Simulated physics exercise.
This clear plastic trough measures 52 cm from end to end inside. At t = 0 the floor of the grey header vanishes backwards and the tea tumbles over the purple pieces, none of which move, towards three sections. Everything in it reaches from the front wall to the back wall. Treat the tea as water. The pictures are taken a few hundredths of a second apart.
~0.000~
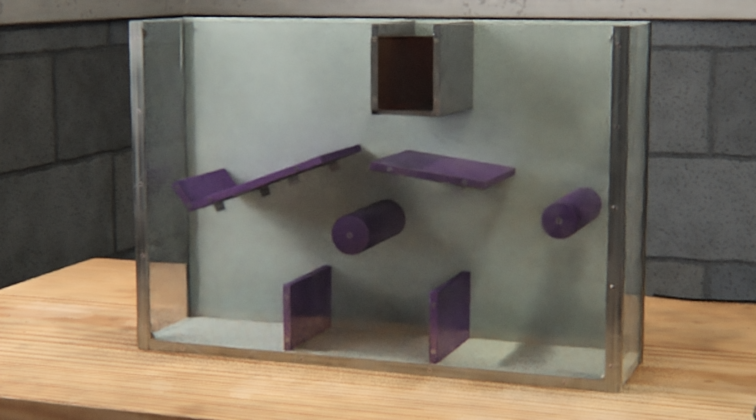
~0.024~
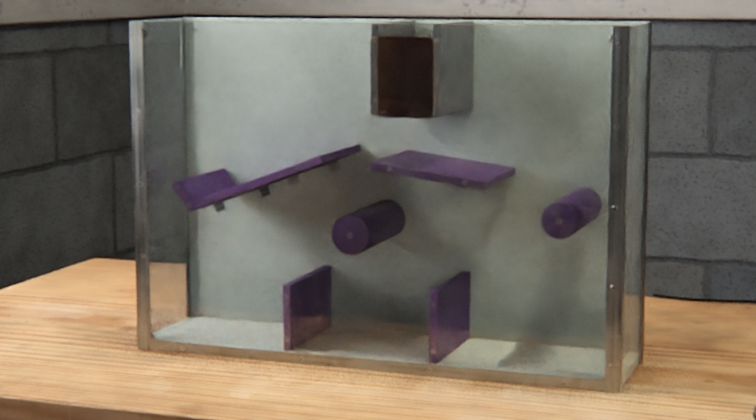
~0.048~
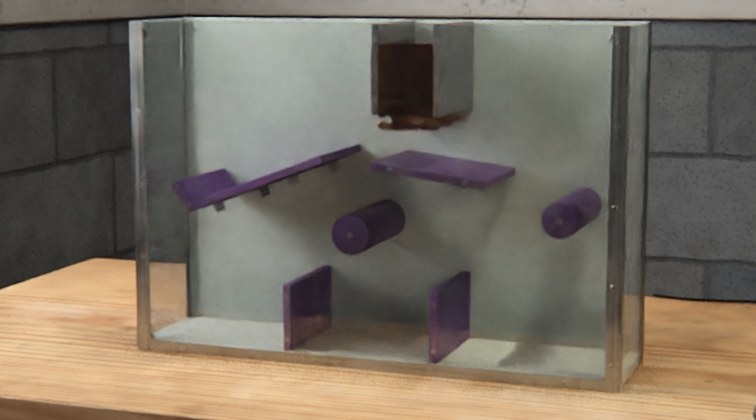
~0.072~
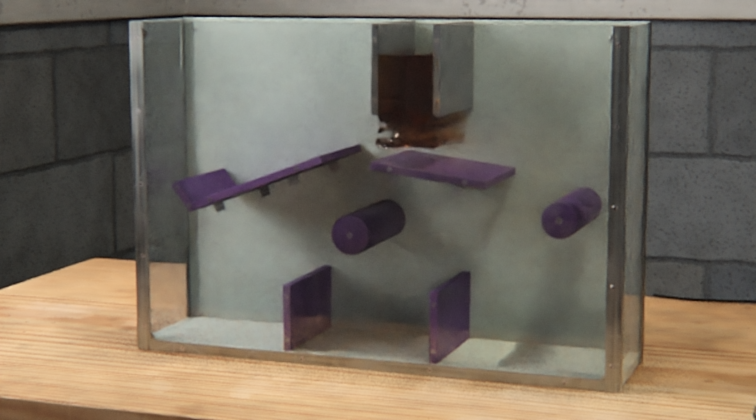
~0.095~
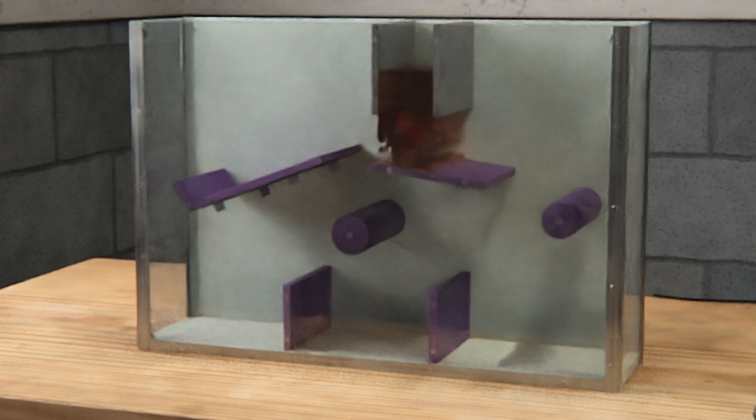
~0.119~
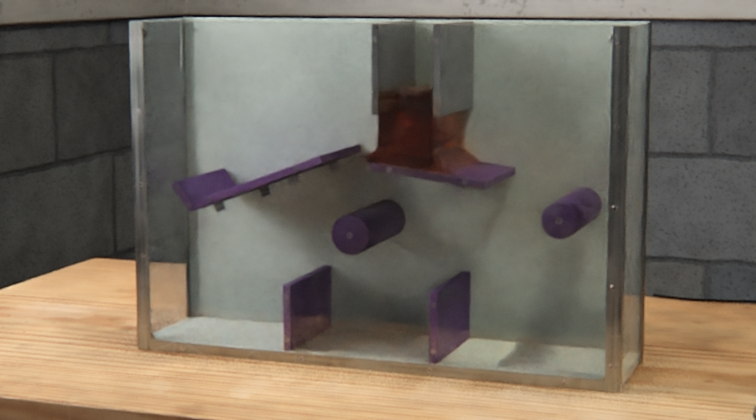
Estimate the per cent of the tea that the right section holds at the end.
About 60 per cent.
By 0.22 s the sections hold 0, 0 and 0 per cent, with 100 still above them.
By 0.36 s the sections hold 29, 2 and 18 per cent, with 51 still above them.
By 0.70 s the sections hold 29, 9 and 53 per cent, with 8 still above them.
At rest it is 29 per cent left, 10 middle, 61 right.
